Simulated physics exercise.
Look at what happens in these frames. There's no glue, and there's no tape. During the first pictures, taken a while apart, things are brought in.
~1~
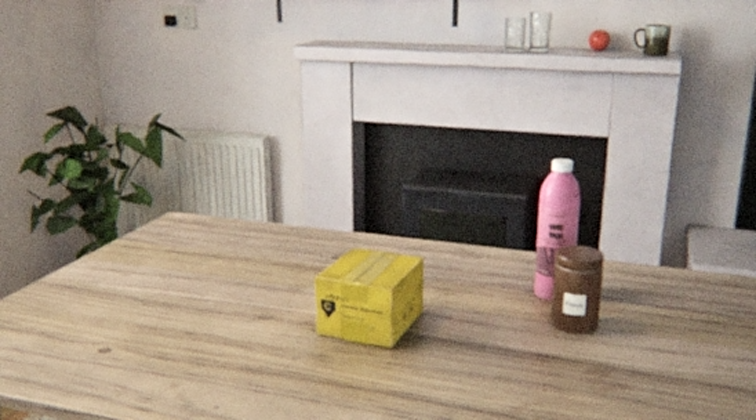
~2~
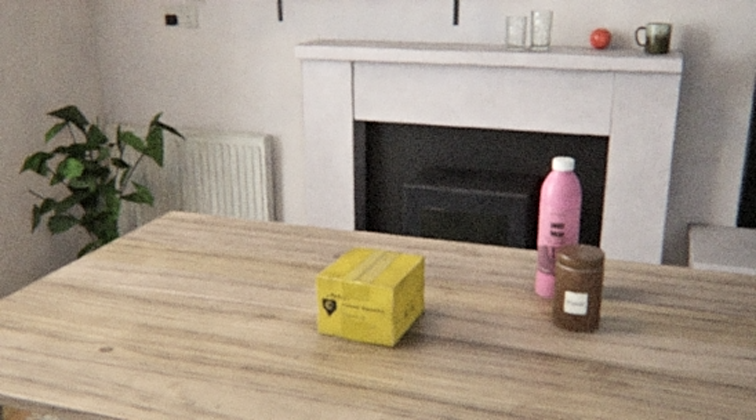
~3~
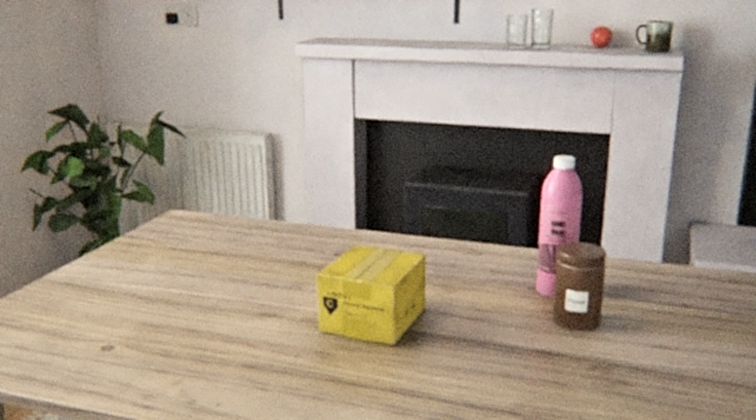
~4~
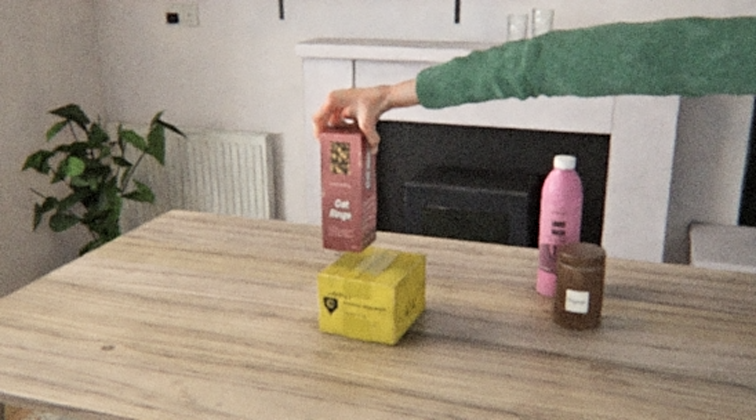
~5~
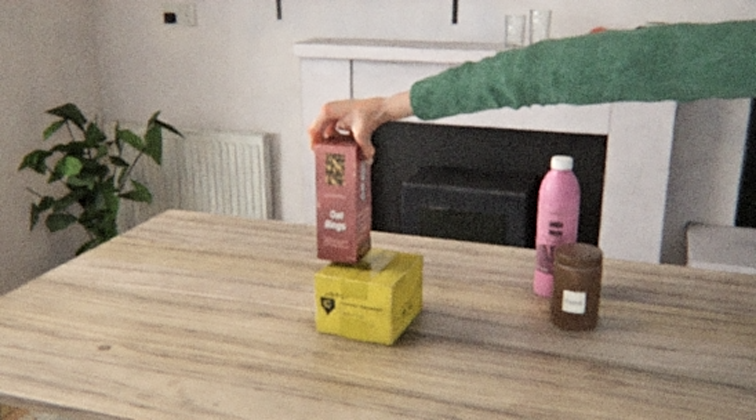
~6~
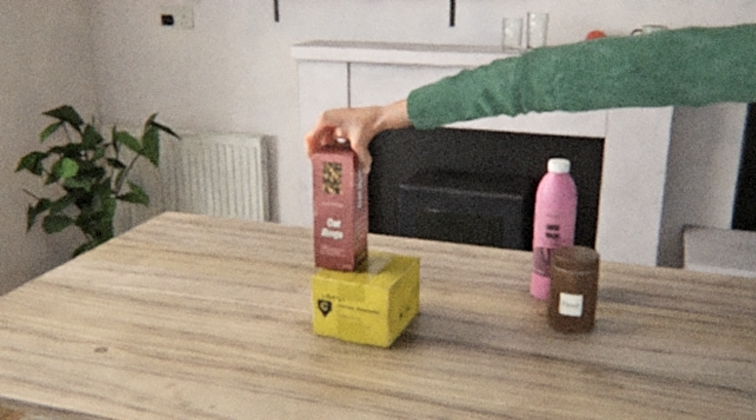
On a wooden table in a room with a pale fireplace, a yellow box sits left of a pink bottle and a brown jar, all still. A green-sleeved arm reaches in from the right, holding a red carton above the box, and lowers it onto the box's top, keeping its grip.
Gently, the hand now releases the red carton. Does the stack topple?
Most likely the pile will bear the load.
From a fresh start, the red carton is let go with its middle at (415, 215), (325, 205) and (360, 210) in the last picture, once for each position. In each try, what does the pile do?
Well, on the first go it tumbles down, on the second it tumbles down, and on the third it stays steady.
Then, 0.50 s on from there, no change.
Then, 1.20 s on from there, red carton resting near (341, 207).
In the end, all 4 unmoved. At the end, from the last picture's camera, red carton near (341, 207). The pile stays up.
